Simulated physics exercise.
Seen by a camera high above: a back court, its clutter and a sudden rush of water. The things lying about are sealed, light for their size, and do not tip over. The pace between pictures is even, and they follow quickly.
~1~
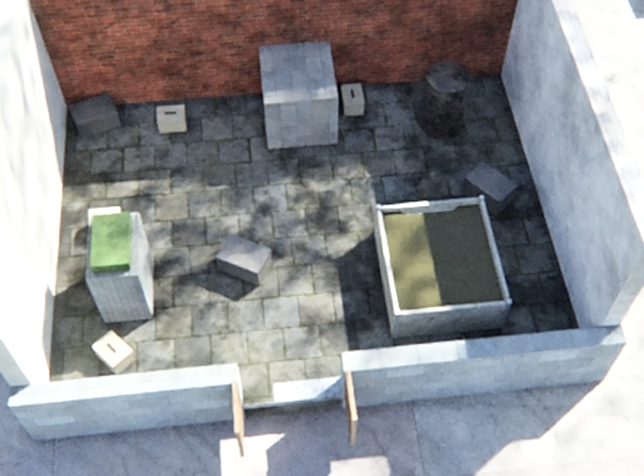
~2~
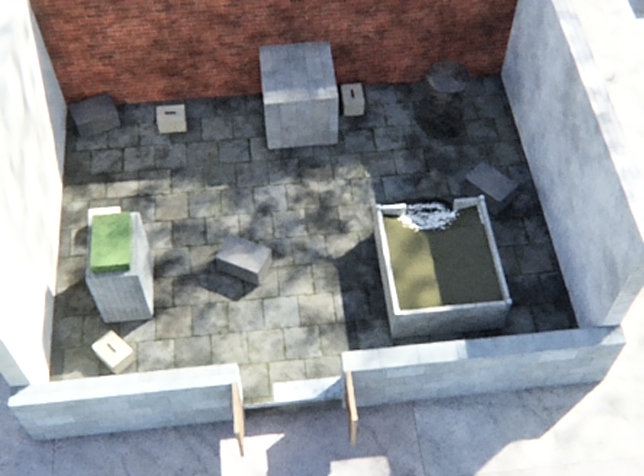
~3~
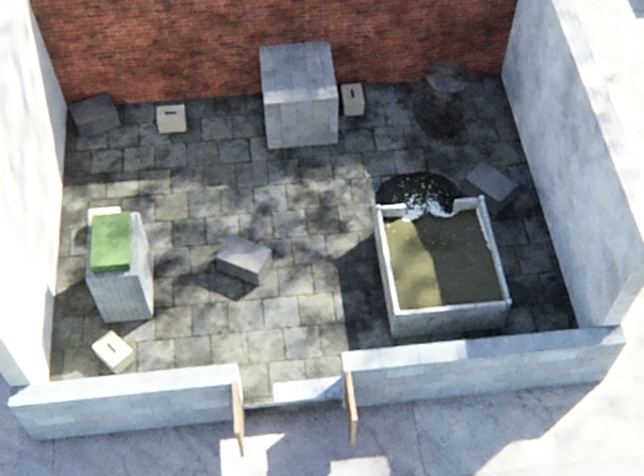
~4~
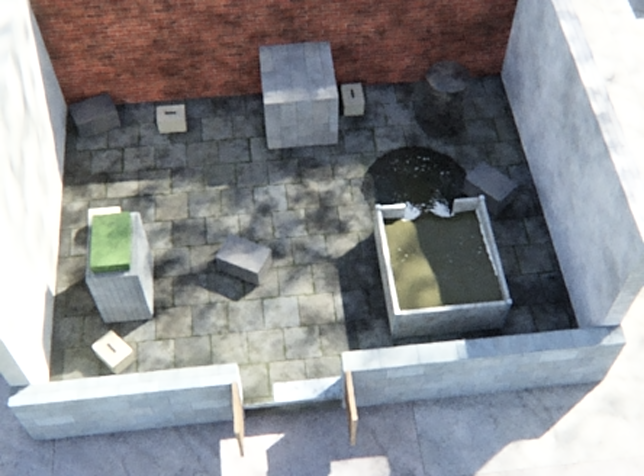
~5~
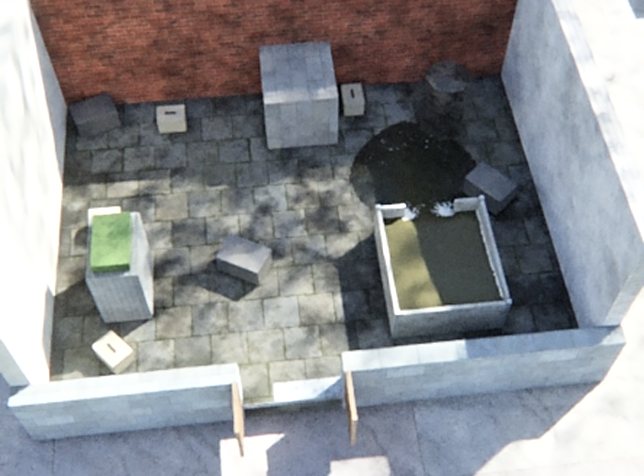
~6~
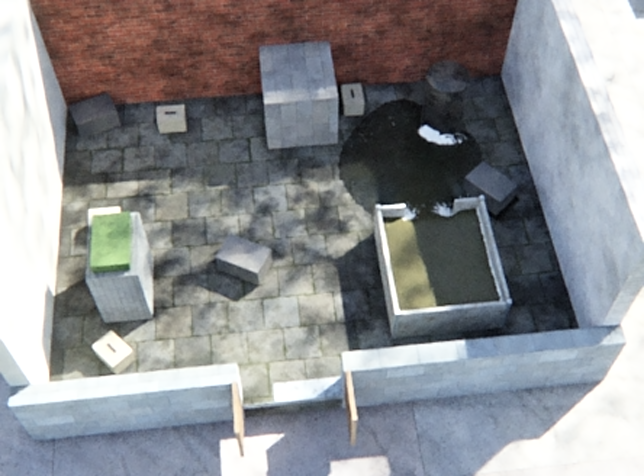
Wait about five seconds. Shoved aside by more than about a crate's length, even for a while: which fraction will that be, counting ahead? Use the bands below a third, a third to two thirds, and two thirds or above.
It falls below a third.
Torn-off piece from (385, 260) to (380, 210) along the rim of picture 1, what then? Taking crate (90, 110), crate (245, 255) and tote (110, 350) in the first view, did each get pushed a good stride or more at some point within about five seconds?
Here's my take, in sequence: Dislodged that far, dislodged that far, and dislodged that far.
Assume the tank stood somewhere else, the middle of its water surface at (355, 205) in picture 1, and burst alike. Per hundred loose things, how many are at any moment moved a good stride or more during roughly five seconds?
I'd put it at around 40 per cent.
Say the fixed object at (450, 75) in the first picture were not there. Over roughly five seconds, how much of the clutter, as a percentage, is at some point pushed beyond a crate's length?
Result: Approx. 0 %.
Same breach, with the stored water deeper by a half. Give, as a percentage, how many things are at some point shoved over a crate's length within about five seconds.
30 % or so.
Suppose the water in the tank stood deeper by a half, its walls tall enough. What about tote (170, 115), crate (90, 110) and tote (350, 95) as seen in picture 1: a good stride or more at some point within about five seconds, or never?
Fell short, fell short, went the distance.
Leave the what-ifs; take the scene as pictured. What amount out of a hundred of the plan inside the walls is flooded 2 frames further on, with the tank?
Roughly 25 per cent.
A moment on, 0 of 7 are well off their spots; 0 afloat.
Next, 0 of 7 are well off their spots; 1 afloat.
Later, 1 of 7 are well off their spots; 1 afloat.
In the end, 0 of 7 are well off their spots, and 1 have been at some point; 1 afloat.
